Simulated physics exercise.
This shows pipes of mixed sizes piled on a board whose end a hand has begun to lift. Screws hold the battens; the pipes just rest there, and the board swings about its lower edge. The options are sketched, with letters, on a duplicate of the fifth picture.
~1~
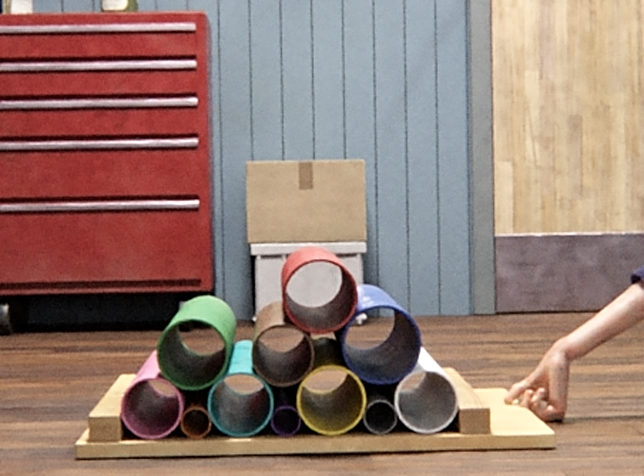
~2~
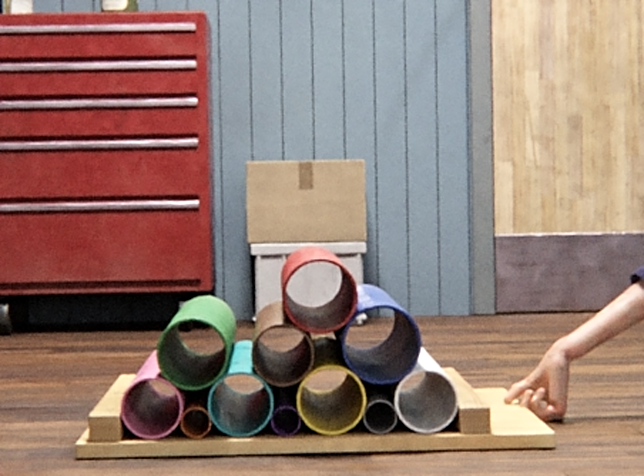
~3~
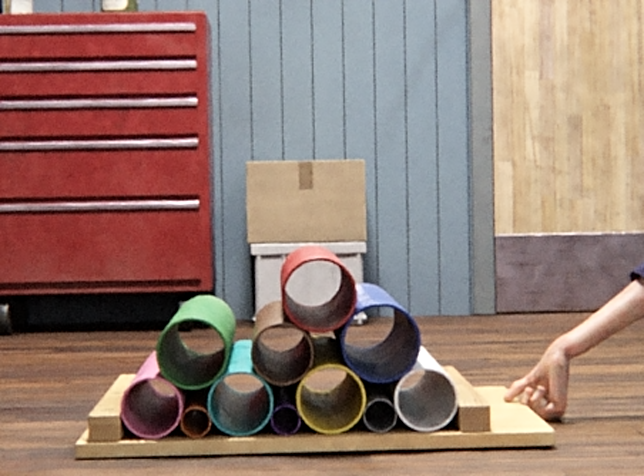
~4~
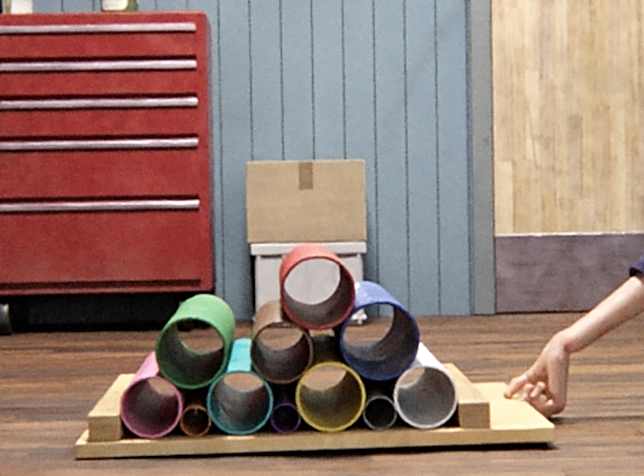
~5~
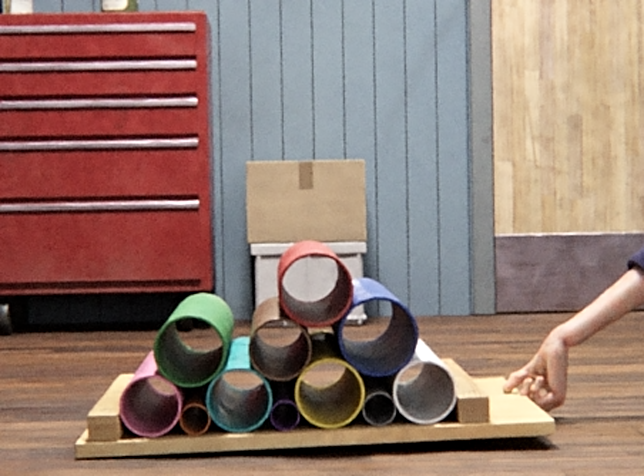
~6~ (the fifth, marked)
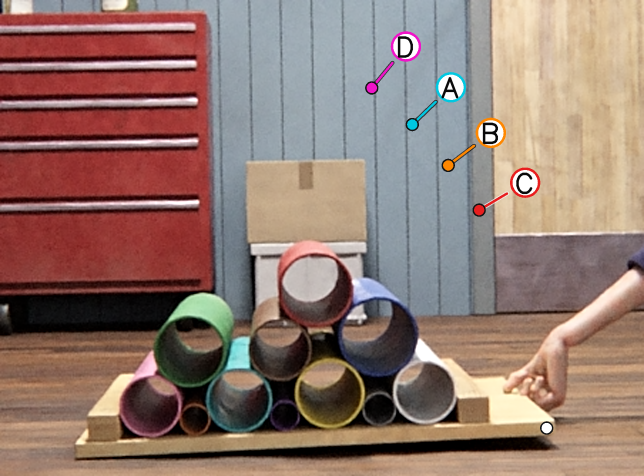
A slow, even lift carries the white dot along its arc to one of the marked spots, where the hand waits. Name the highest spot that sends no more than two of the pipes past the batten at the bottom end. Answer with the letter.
Raise it to B.
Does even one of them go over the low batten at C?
No, at C.
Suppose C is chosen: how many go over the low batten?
At C the number is none.
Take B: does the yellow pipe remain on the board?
The yellow pipe: Yes.
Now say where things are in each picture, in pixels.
In the first frame, board (312, 408); pink pipe (152, 408); orange pipe (196, 422).
In the second frame, orange pipe (196, 422); turquoise pipe (240, 404).
In the third frame, board (312, 407); grey pipe (380, 415); white pipe (426, 399); yellow pipe (331, 399).
In the fourth frame, board (311, 405); pink pipe (151, 407); orange pipe (196, 421).
In the fifth frame, board (311, 402); pink pipe (151, 406); orange pipe (195, 419).
On the copy, A at (412, 124); B at (448, 165); C at (479, 210); D at (372, 88); the white dot at (547, 428).
On B. First, board at 20°.
Then, board at 36°.
Finally, board at 36°, two over the low batten (green, red).
By contrast, A four over the low batten (blue, brown, green, red); C none over the low batten; D six over the low batten.
